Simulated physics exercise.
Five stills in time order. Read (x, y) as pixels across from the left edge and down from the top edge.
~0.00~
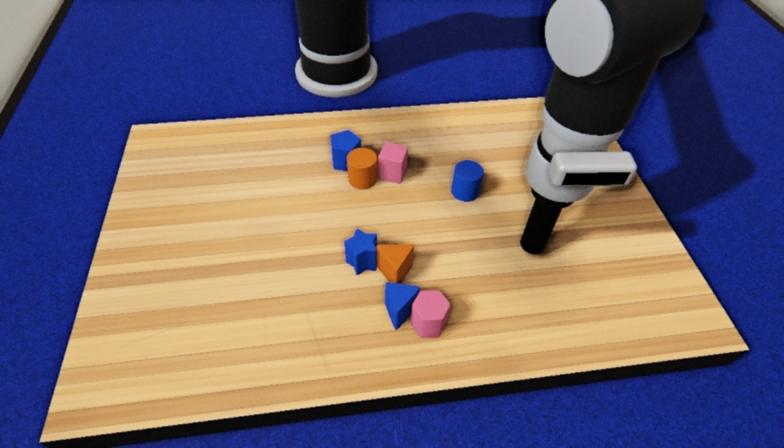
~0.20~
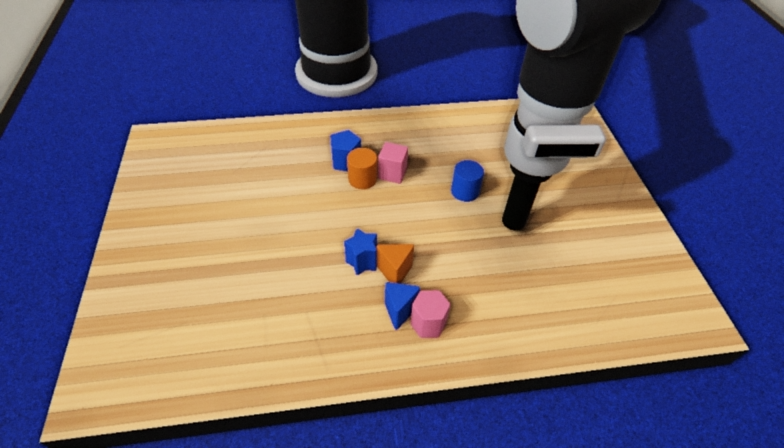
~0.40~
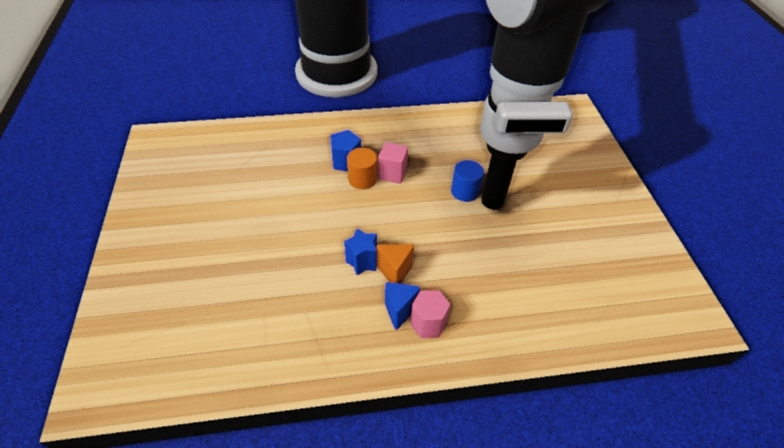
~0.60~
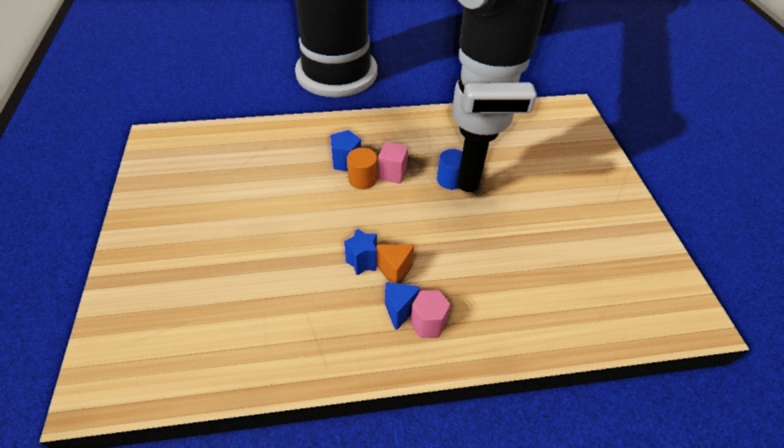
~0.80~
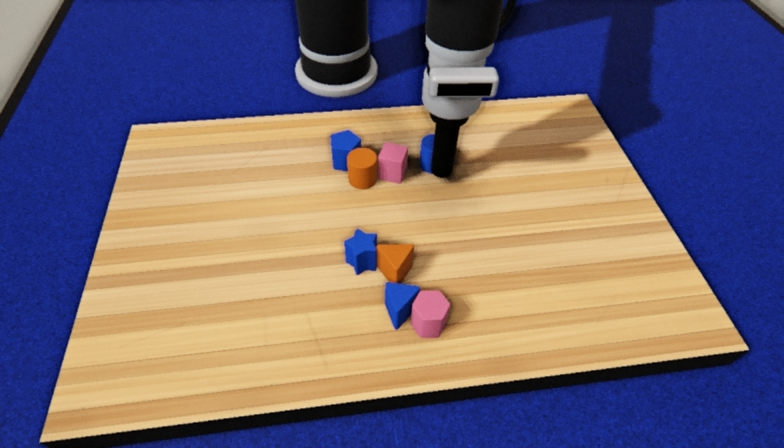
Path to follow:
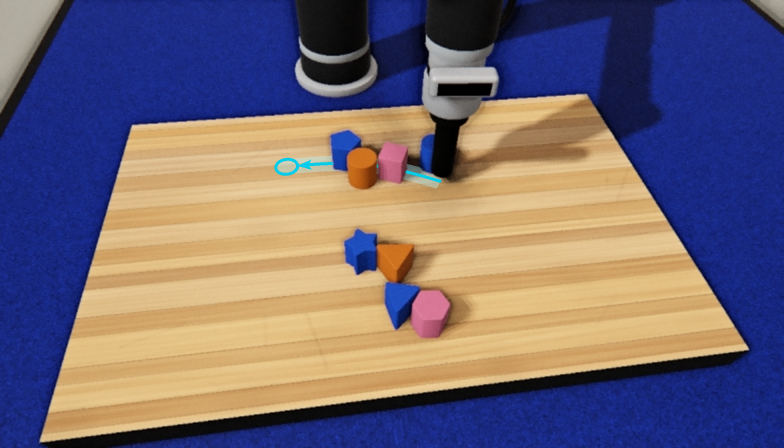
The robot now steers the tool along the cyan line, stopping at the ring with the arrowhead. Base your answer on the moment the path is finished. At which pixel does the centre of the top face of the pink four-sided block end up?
The middle of its upper face will lie at (330, 158).
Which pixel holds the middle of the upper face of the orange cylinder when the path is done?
(320, 178)
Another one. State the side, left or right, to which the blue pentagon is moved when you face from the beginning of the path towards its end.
Facing from start to end, it will go to the right.
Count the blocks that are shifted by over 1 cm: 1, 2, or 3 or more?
3 or more.
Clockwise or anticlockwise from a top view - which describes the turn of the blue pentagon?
Direction: Clockwise.
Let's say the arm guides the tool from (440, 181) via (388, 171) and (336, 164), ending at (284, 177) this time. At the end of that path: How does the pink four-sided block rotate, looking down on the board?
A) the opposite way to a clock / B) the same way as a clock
A (the opposite way to a clock)
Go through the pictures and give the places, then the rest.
In the first frame, tip of the tool (532, 246), middles of tops, blue pentagon (345, 140), orange cylinder (362, 157), pink four-sided block (394, 152), blue cylinder (469, 170).
In the second frame, tool (513, 223), nothing pushed.
In the third frame, tool (492, 202), nothing pushed.
In the fourth frame, tool (468, 185), blue cylinder (454, 158).
In the fifth frame, tool (441, 171), blue pentagon (345, 140), orange cylinder (362, 157), pink four-sided block (394, 152), blue cylinder partly hidden.
The line goes from (440, 181) over (365, 165) to (287, 167).
On the path given first. One third of the way, tool (390, 158); orange cylinder (344, 163); pink four-sided block (369, 153), turned 55° anticlockwise; blue cylinder (424, 136).
Two thirds of the way, tool (338, 153); blue pentagon (314, 134), turned 50° clockwise; orange cylinder (320, 177); pink four-sided block (331, 158), turned 105° anticlockwise; blue cylinder (424, 136).
At the end, tool (285, 157); blue pentagon (285, 127), turned 135° clockwise; orange cylinder (320, 178); pink four-sided block (330, 158), turned 110° anticlockwise; blue cylinder (424, 136).
